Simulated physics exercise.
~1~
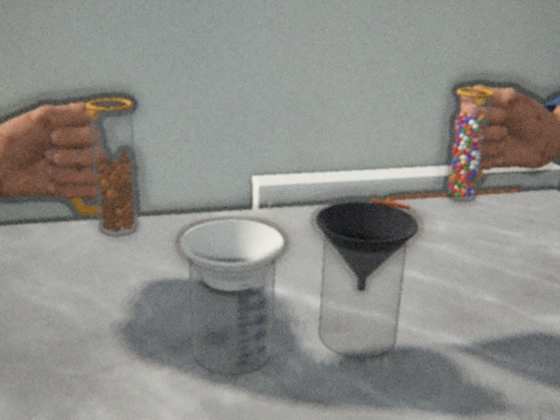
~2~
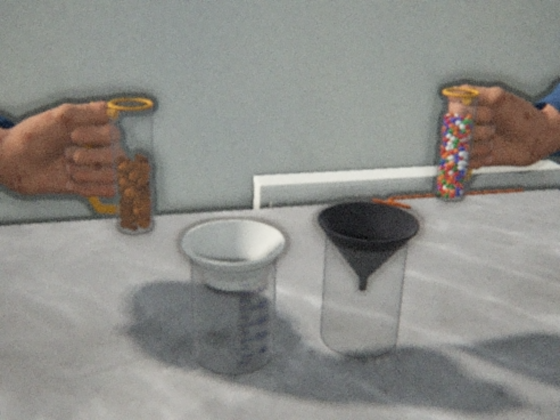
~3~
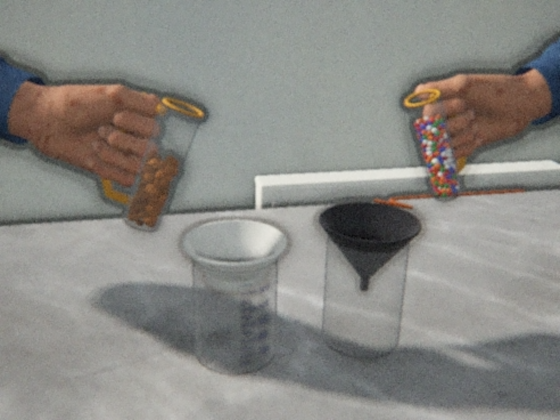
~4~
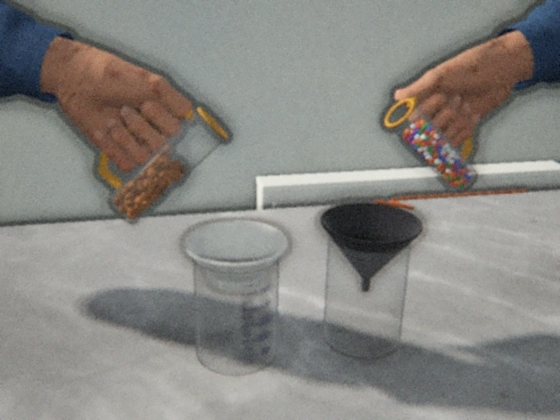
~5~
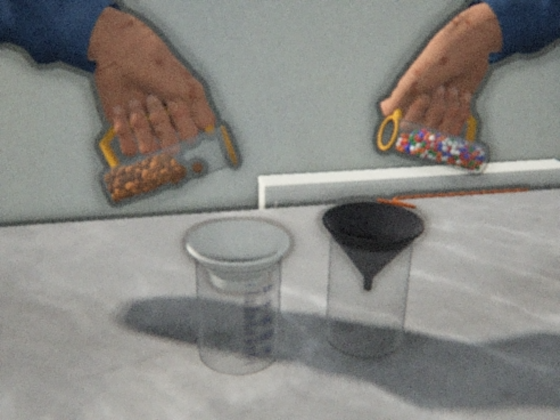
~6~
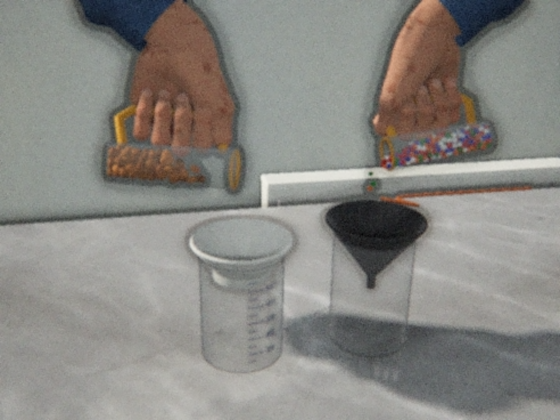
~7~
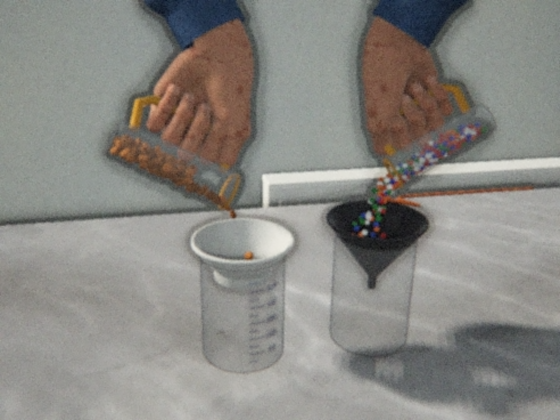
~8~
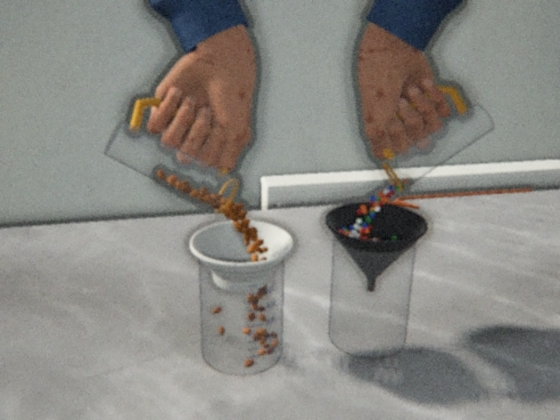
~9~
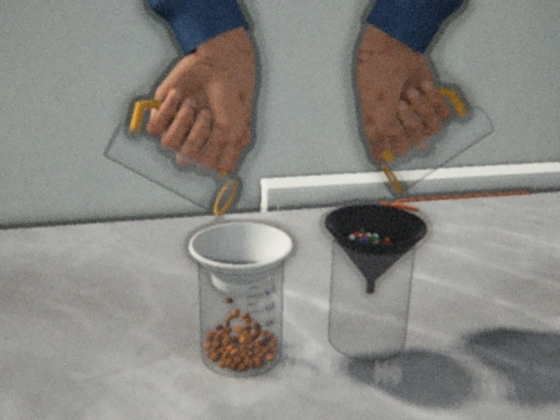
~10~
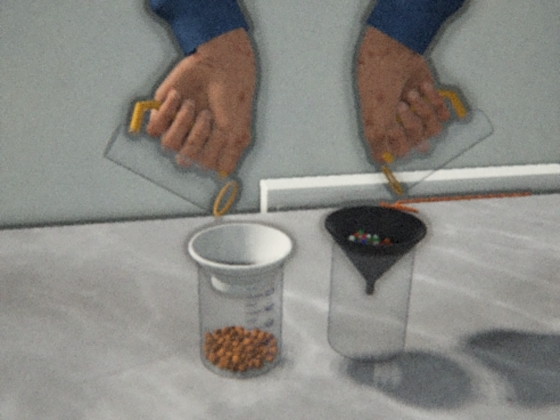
Two hands tipping cups over funnels, brown pieces dropping into the left jar, multicoloured beads all sticking in the black right funnel.
